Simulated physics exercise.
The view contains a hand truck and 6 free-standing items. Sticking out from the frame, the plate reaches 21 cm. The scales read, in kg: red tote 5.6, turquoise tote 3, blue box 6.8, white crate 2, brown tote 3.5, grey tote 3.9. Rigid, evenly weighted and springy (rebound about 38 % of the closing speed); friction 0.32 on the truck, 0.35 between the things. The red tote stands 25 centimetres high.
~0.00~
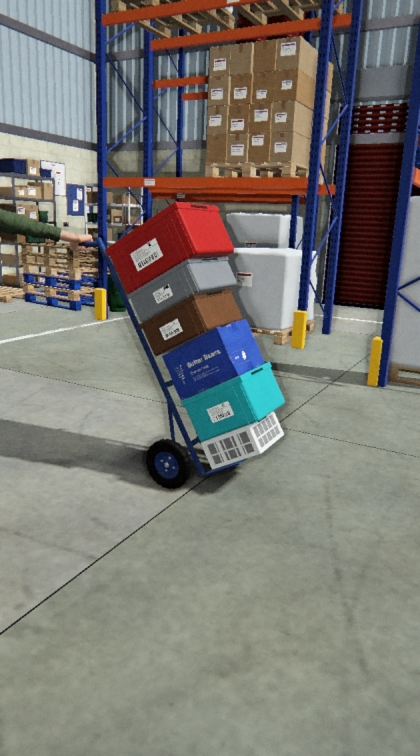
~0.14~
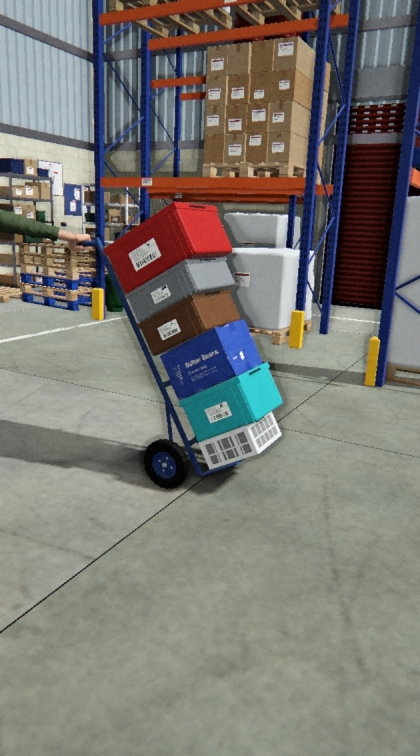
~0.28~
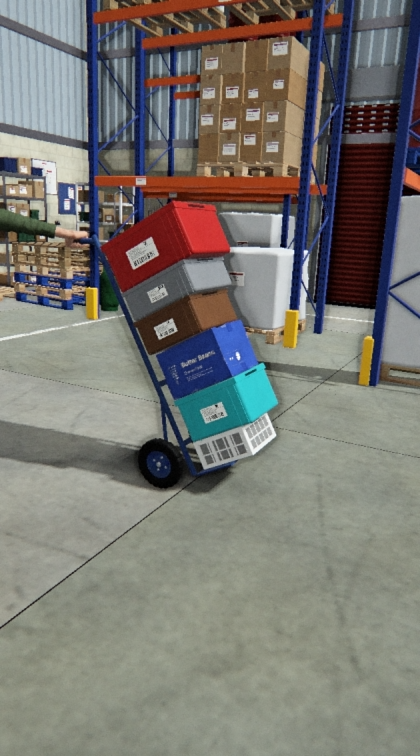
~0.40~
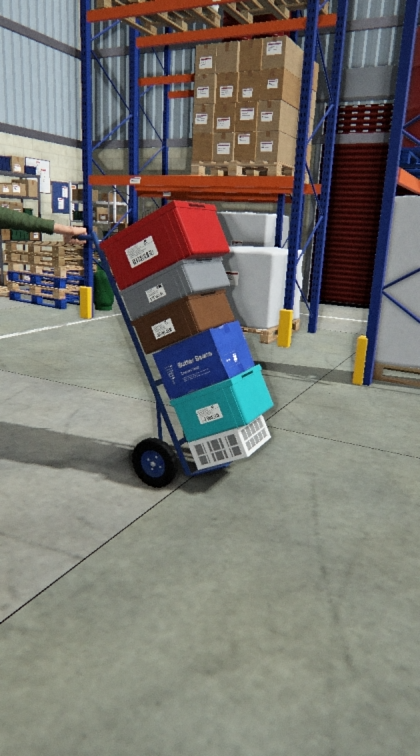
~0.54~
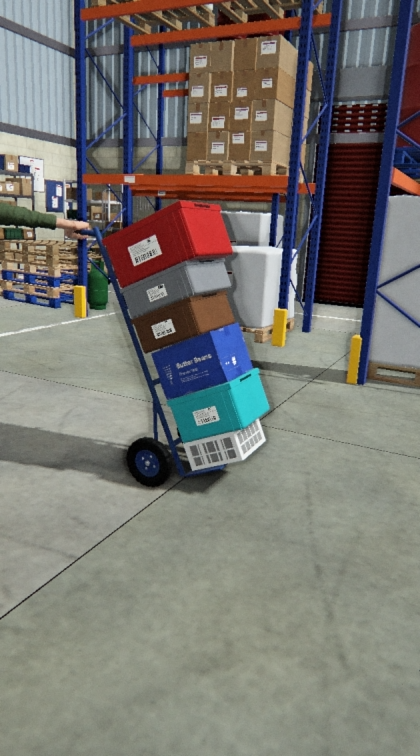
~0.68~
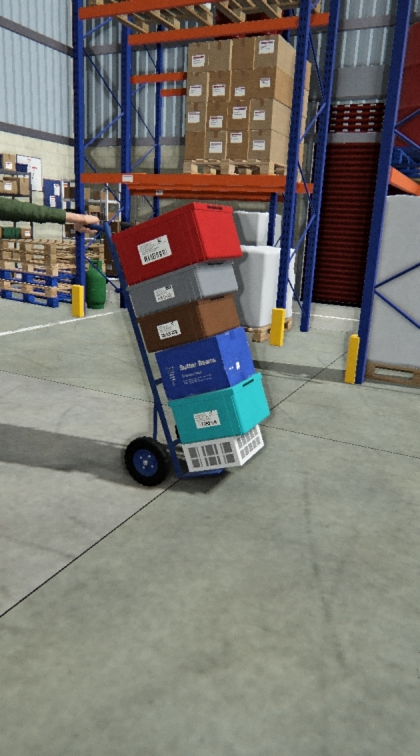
In a warehouse aisle, a green-sleeved arm gripping a blue hand truck stacked with six coloured containers, gradually raising it more upright.
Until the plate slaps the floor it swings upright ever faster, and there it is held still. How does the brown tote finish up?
The brown tote ends up knocked over.
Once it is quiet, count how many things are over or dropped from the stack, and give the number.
6.
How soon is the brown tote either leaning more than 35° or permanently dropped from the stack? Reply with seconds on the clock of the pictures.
1.8 s or so.
Around 1.48 s, truck upright; brown tote tipped 13° against what carries it near (265, 348); red tote tipped 13° against what carries it; grey tote tipped 13° against what carries it.
Around 1.88 s, truck upright; red tote, brown tote and grey tote now dropped from the stack; blue box tipped 43° against what carries it; turquoise tote tipped 43° against what carries it.
Around 2.18 s, truck upright; turquoise tote and blue box now dropped from the stack; white crate on its side.
Around 2.58 s, truck upright; white crate on its side.
Finally (3.4 s), dropped from the stack and tipped over, red tote, turquoise tote, blue box, brown tote and grey tote; on their side or leaning hard on the truck, white crate.
